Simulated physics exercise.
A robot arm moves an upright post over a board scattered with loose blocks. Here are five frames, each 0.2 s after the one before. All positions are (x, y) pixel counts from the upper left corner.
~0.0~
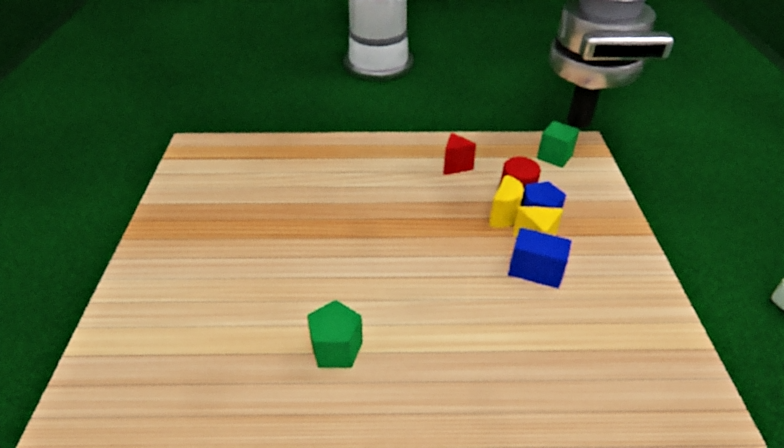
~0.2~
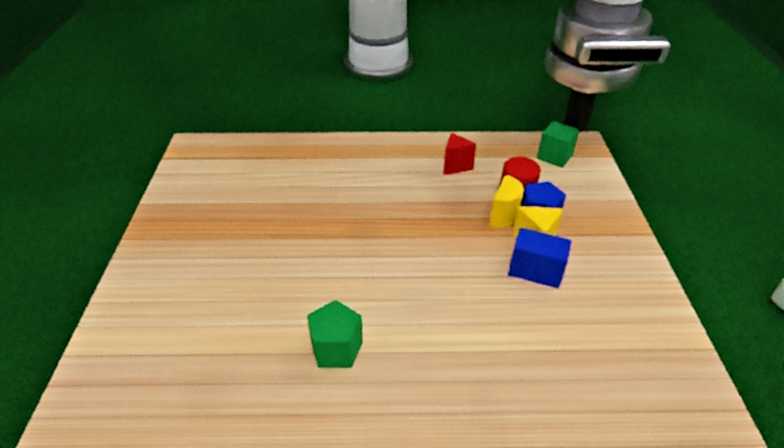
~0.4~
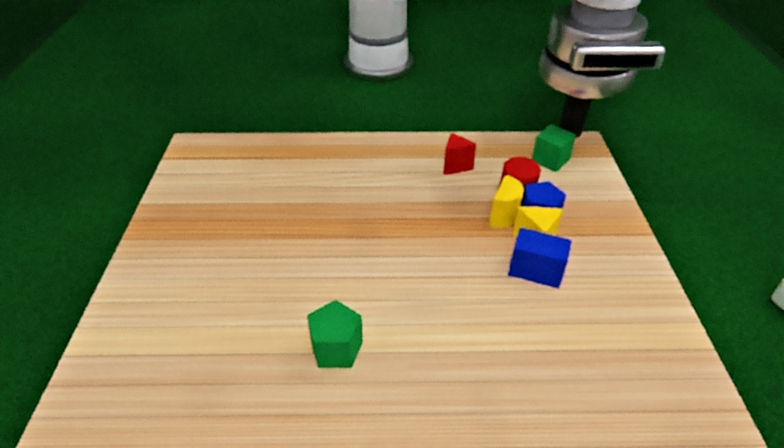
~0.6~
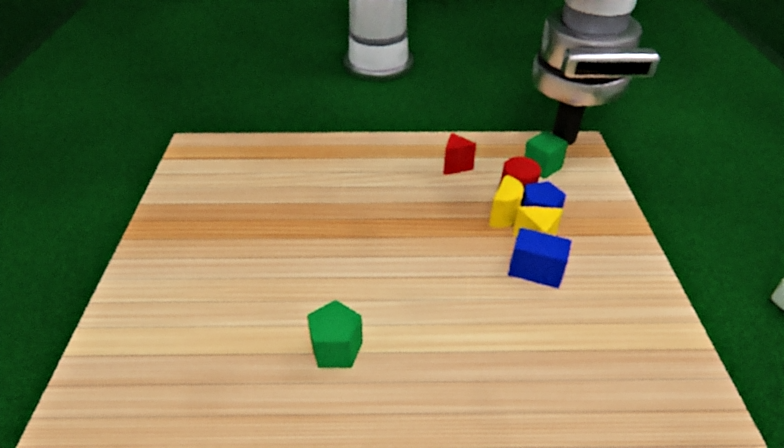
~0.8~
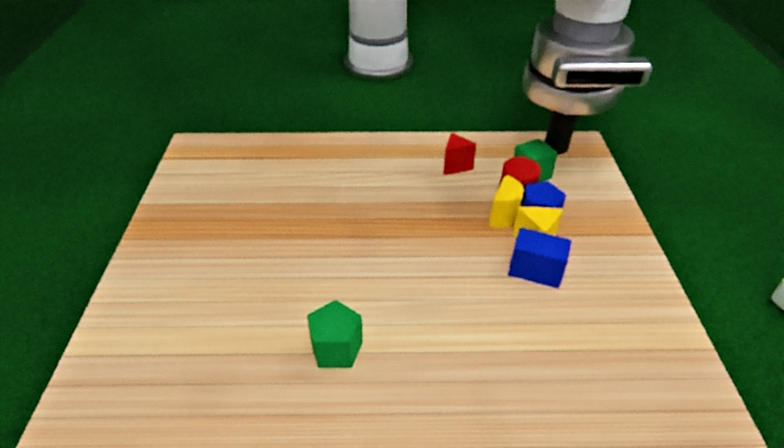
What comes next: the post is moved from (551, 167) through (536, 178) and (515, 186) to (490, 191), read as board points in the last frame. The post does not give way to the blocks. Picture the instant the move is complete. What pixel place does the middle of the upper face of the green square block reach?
Around (473, 176).
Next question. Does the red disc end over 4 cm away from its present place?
I'd say yes.
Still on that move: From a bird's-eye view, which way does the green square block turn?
My answer: Anticlockwise.
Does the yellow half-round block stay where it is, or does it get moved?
By then it is displaced.
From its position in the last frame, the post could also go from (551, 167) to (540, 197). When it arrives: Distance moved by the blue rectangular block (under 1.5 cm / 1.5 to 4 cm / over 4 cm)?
Displacement: Within 1.5 cm.
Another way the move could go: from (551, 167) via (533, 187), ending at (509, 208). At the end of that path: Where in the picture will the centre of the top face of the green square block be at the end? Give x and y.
Around (486, 186).
The first path, step by step. Halfway along, post (530, 165); yellow half-round block (491, 204), turned 75° anticlockwise; red disc (492, 182); green square block (511, 166), turned 15° anticlockwise.
At the end, post (493, 173); yellow half-round block (485, 214), turned 125° anticlockwise; red disc (459, 196); green square block (473, 176), turned 20° anticlockwise; blue pentagonal block unmoved.
